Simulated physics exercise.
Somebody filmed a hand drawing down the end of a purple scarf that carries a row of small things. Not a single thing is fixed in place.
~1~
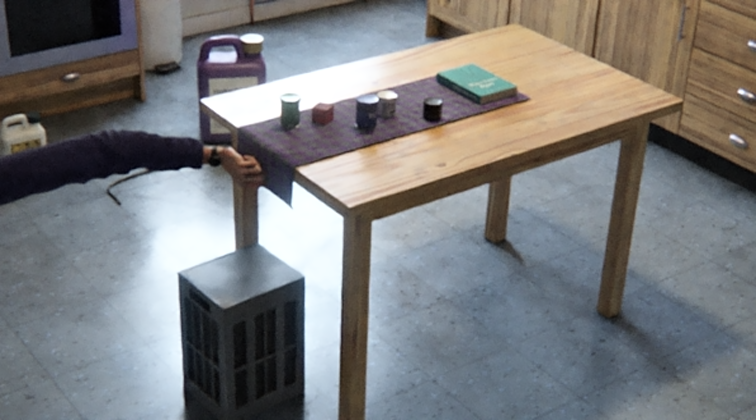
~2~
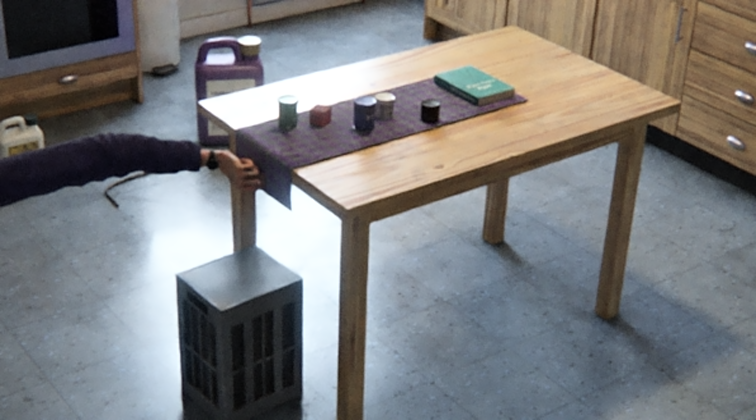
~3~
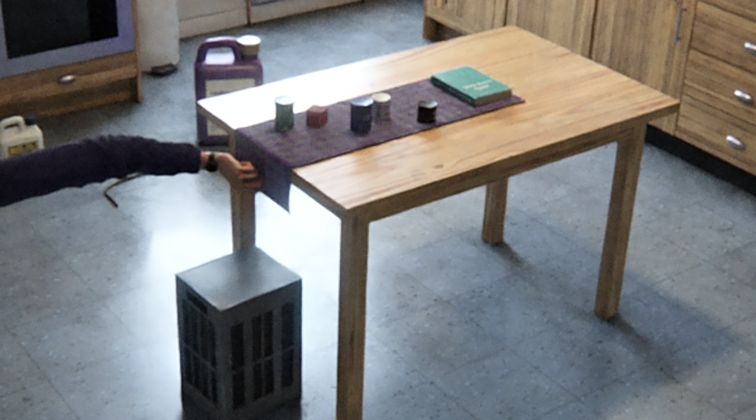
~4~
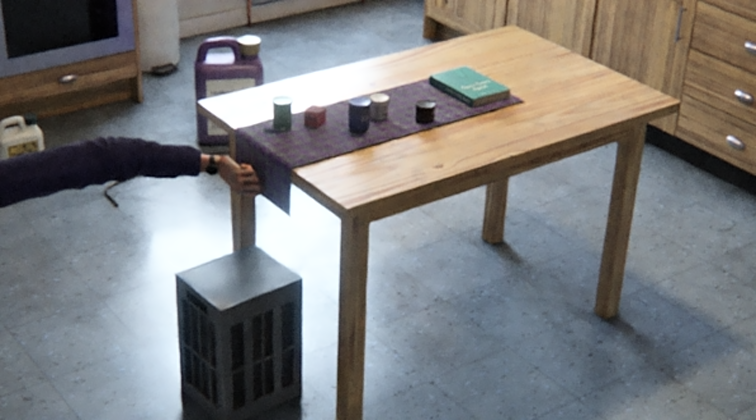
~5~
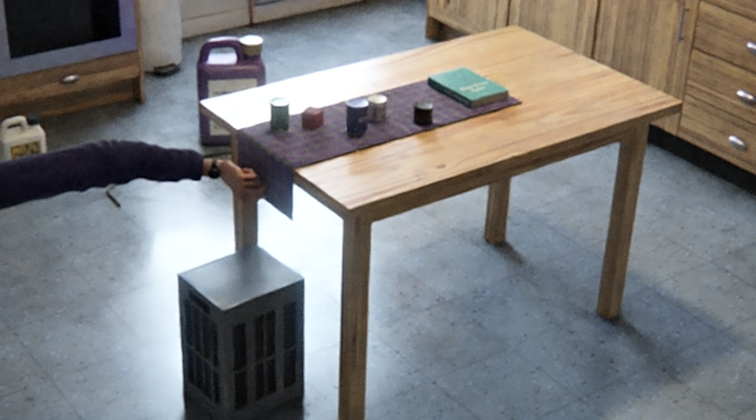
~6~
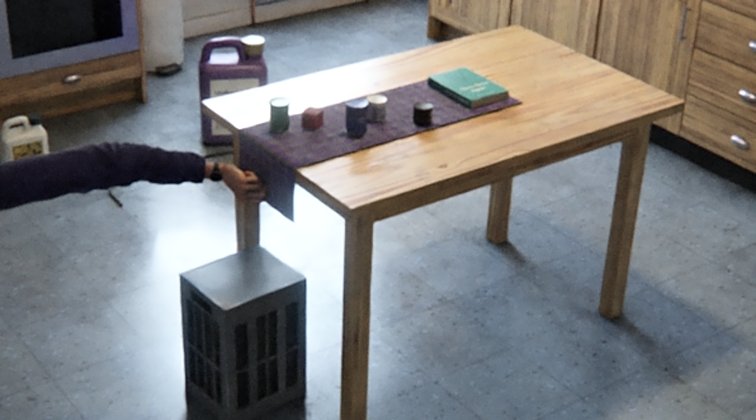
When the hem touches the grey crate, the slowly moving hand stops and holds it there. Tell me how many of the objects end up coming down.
Objects that come down: Two.
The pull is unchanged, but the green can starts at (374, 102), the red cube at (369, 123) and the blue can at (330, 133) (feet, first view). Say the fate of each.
Here's the result: The green can remains in place, the red cube remains in place and the blue can leaves the top.
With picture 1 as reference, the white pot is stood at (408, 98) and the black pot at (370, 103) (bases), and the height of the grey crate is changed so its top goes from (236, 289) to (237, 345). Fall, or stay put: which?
The white pot stays put, the black pot is lost.
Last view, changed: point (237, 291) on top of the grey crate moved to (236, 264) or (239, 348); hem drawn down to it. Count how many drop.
For the first height 1, for the second 4.
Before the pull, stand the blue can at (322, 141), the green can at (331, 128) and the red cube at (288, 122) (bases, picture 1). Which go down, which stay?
The blue can topples down; the green can topples down; and the red cube topples down.
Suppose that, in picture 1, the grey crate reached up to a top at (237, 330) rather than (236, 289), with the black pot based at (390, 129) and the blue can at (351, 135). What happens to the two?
Black pot: Lost; blue can: Lost.
Soon after, hem near (266, 247); green can gone.
Then, hem on the crate; green can and red cube gone.
At rest, hem on the crate; green can and red cube gone. The count of fallen things is two.
